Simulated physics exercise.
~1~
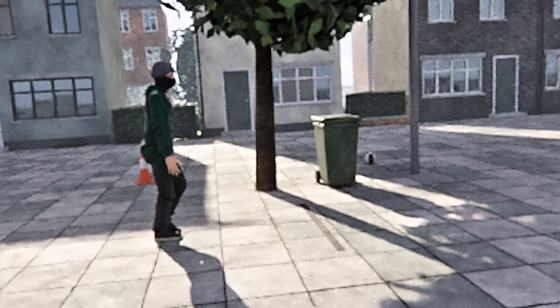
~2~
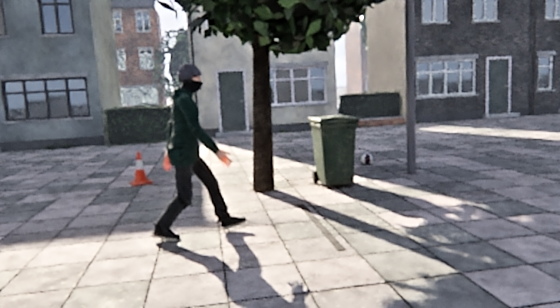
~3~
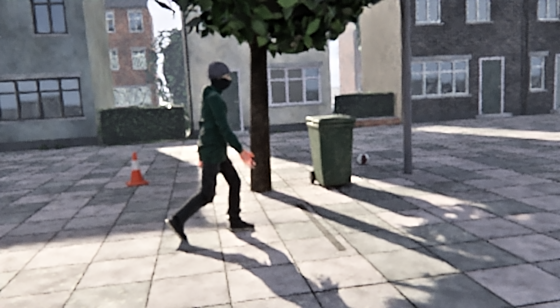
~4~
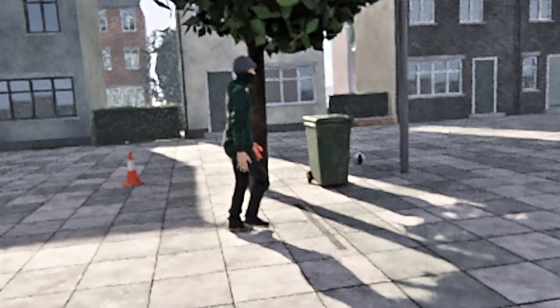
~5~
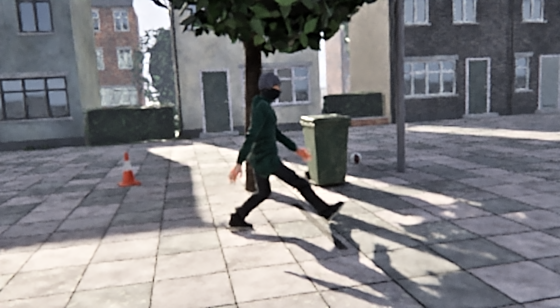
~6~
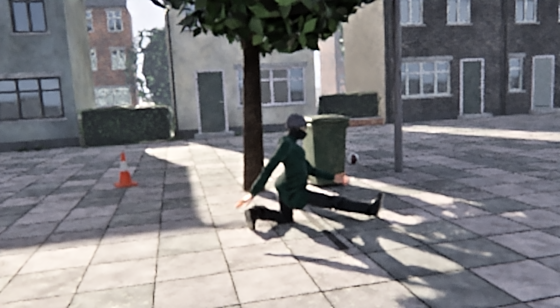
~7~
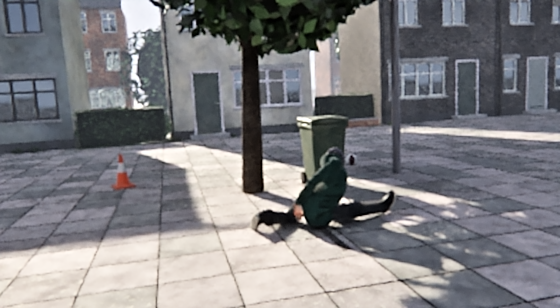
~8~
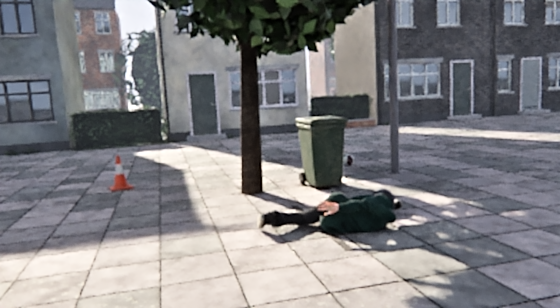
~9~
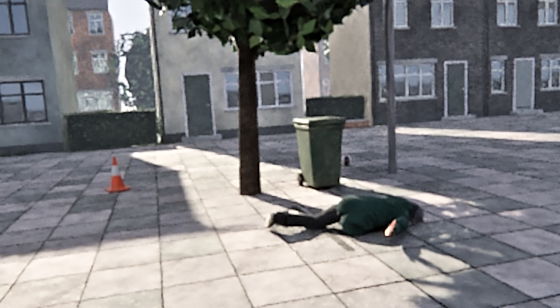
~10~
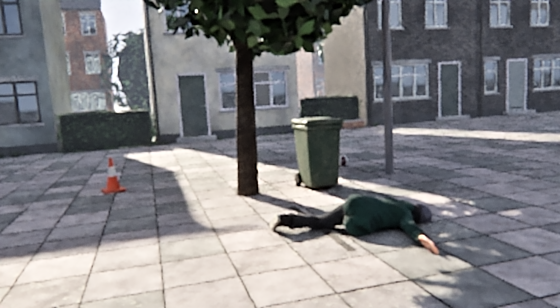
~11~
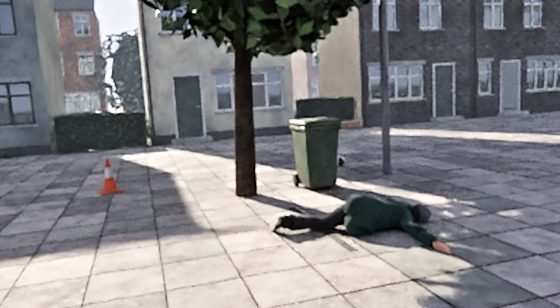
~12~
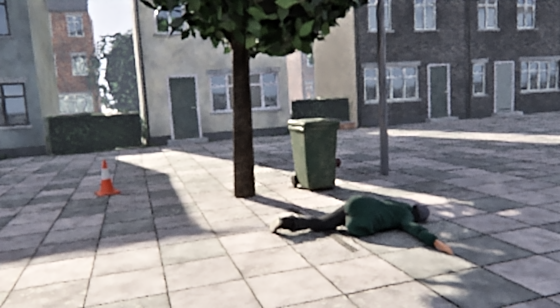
At the start, a person in a dark green top, grey cap and dark face covering stands on a sunlit paved square, left of a tree and a green wheeled bin. The person strides right, arms swinging, and passes in front of the trunk. One leg then shoots far forward while the other folds, and the body sinks low to the paving. The torso tips over to the right and drops flat beside the bin. An arm slides out ahead, and the person lies still, chest beyond a thin dark strip, as the view drifts slightly.
